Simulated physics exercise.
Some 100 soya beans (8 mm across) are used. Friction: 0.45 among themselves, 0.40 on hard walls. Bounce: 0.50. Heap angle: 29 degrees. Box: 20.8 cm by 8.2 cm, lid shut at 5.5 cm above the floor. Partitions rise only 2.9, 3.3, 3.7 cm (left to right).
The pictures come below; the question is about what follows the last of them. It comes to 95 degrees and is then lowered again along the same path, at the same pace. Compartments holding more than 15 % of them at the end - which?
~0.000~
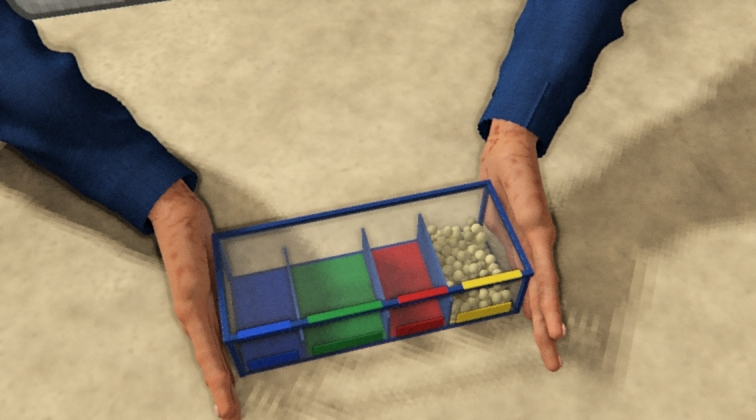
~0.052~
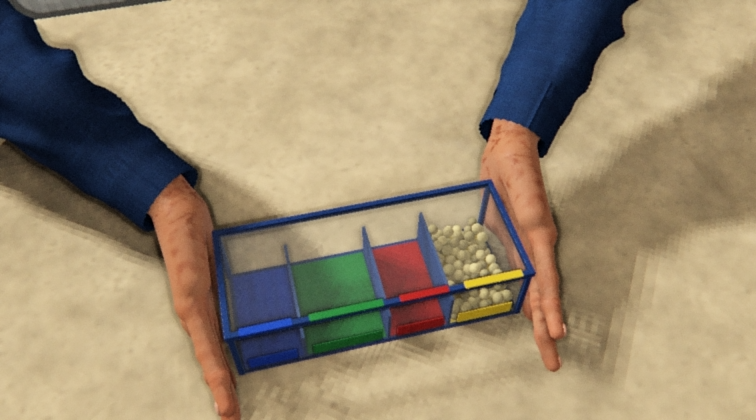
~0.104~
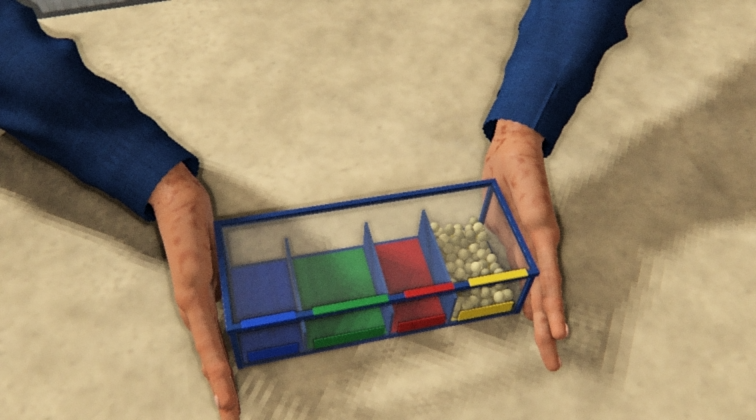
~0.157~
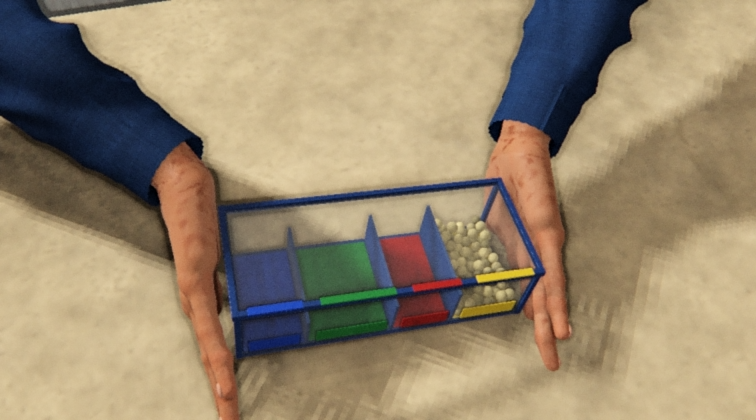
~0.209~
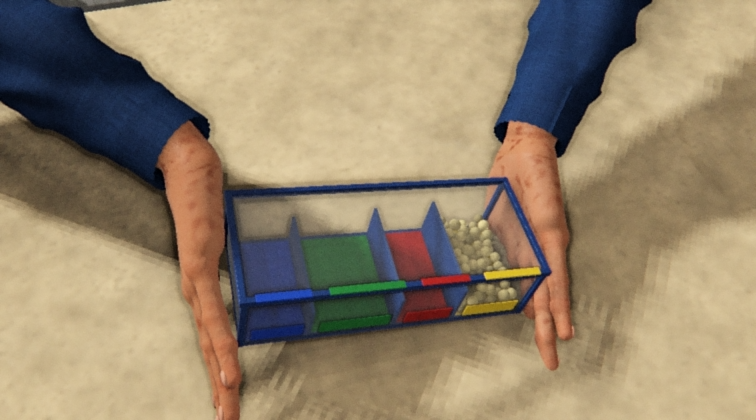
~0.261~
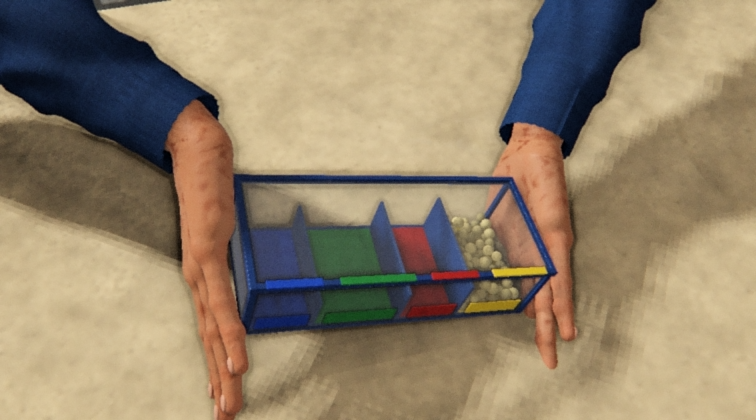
Red no, blue no, green no, yellow yes.
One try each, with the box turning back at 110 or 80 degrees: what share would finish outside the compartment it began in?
Some 0 and 0 per cent.
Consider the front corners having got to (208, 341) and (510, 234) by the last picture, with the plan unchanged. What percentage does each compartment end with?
Final per cent - red: 0; blue: 45; green: 5; yellow: 50.
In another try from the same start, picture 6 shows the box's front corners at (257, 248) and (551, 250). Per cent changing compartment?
Estimate: Near 0 %.
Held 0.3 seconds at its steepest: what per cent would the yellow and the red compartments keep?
Then yellow keeps 100% and red keeps 0%.
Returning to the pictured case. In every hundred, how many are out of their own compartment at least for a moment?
The share is close to 0 percent.
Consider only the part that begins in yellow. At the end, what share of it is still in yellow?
Roughly 100 per cent.
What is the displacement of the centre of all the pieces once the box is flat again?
About 0.5 cm.
After 1.28 s, tilt 95 degrees; yellow 100 %.
Then, at 1.96 s, tilt 42 degrees; yellow 100 %.
Then, at 2.67 s, tilt 0 degrees; yellow 100 %.
In the end, at 3.2 s, red 0 %, blue 0 %, green 0 %, yellow 100 %.
